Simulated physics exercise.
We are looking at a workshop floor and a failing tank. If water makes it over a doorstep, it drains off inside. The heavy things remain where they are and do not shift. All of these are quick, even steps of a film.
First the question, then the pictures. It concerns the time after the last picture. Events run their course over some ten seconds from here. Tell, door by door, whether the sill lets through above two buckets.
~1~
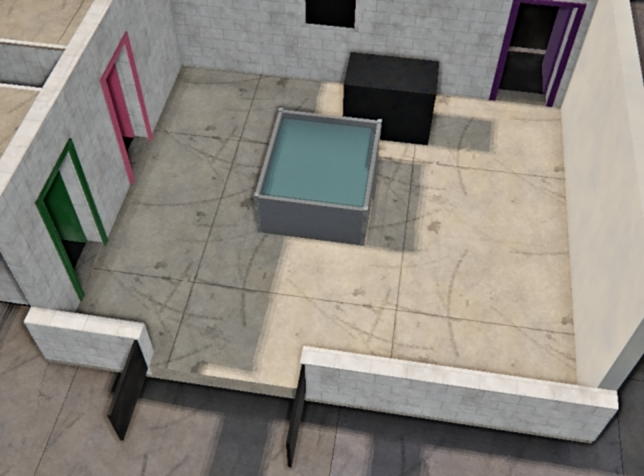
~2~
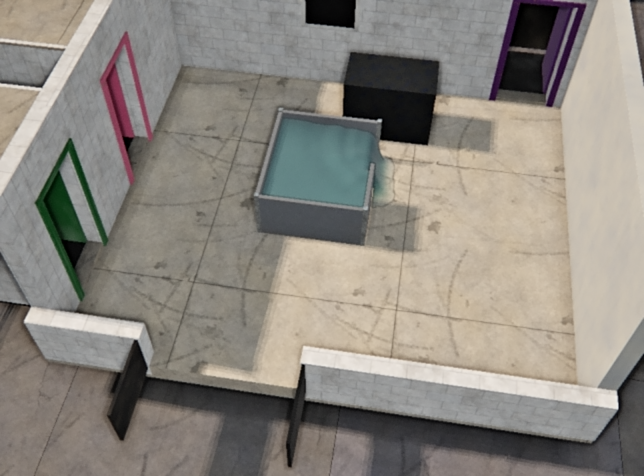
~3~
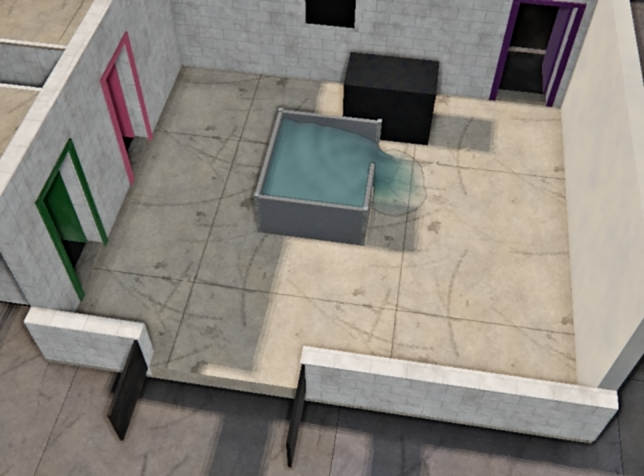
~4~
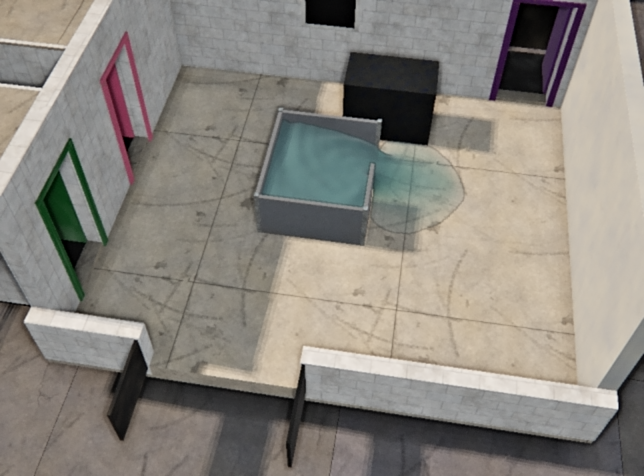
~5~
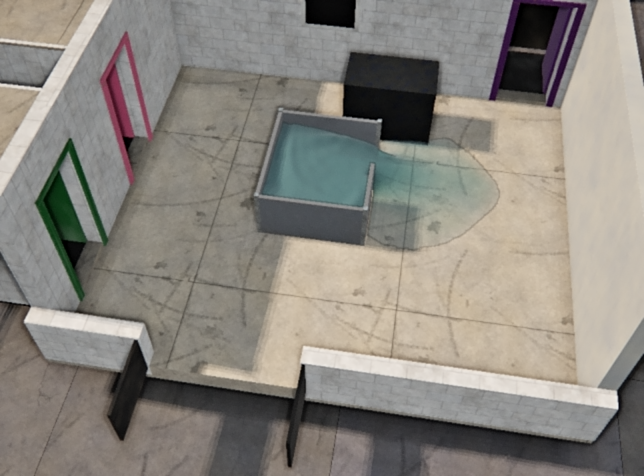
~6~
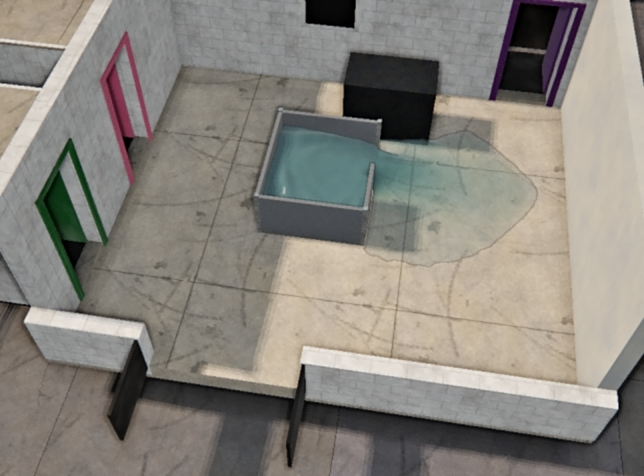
At the end, the pink door sees two pails or less; the purple door sees more than two pails; the green door sees two pails or less.
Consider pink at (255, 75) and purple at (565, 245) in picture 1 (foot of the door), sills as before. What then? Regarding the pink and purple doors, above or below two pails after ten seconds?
The pink one never reaches the limit, and the purple one spills past the mark.
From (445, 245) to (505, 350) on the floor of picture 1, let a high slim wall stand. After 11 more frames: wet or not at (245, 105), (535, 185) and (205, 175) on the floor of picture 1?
Untouched, submerged, untouched.
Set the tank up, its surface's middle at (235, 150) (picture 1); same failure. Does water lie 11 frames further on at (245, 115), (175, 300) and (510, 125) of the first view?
Spared, spared, soaked.
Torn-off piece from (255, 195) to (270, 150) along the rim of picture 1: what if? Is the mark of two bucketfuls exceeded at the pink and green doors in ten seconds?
So the pink door gets past the limit, and the green door gets past the limit.
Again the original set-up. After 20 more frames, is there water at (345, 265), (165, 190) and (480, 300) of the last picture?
Result, in order: Unflooded / unflooded / waterlogged.
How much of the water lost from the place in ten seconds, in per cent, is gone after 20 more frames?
It comes to around 40 per cent.
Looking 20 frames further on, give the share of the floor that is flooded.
About 40 per cent.
A moment on, water covers 25 % of the floor; the pink door not reached, the purple door not reached, the green door not reached.
Next, water covers 30 % of the floor; the pink door not reached, the purple door under two buckets in, the green door not reached.
Then, water covers 40 % of the floor; the pink door not reached, the purple door far over two buckets in, the green door not reached.
Later, water covers 65 % of the floor; the pink door not reached, the purple door far over two buckets in, the green door not reached.
In the end, water covers 95 % of the floor; the pink door wet at the sill, nothing in, the purple door far over two buckets in, the green door wet at the sill, nothing in.
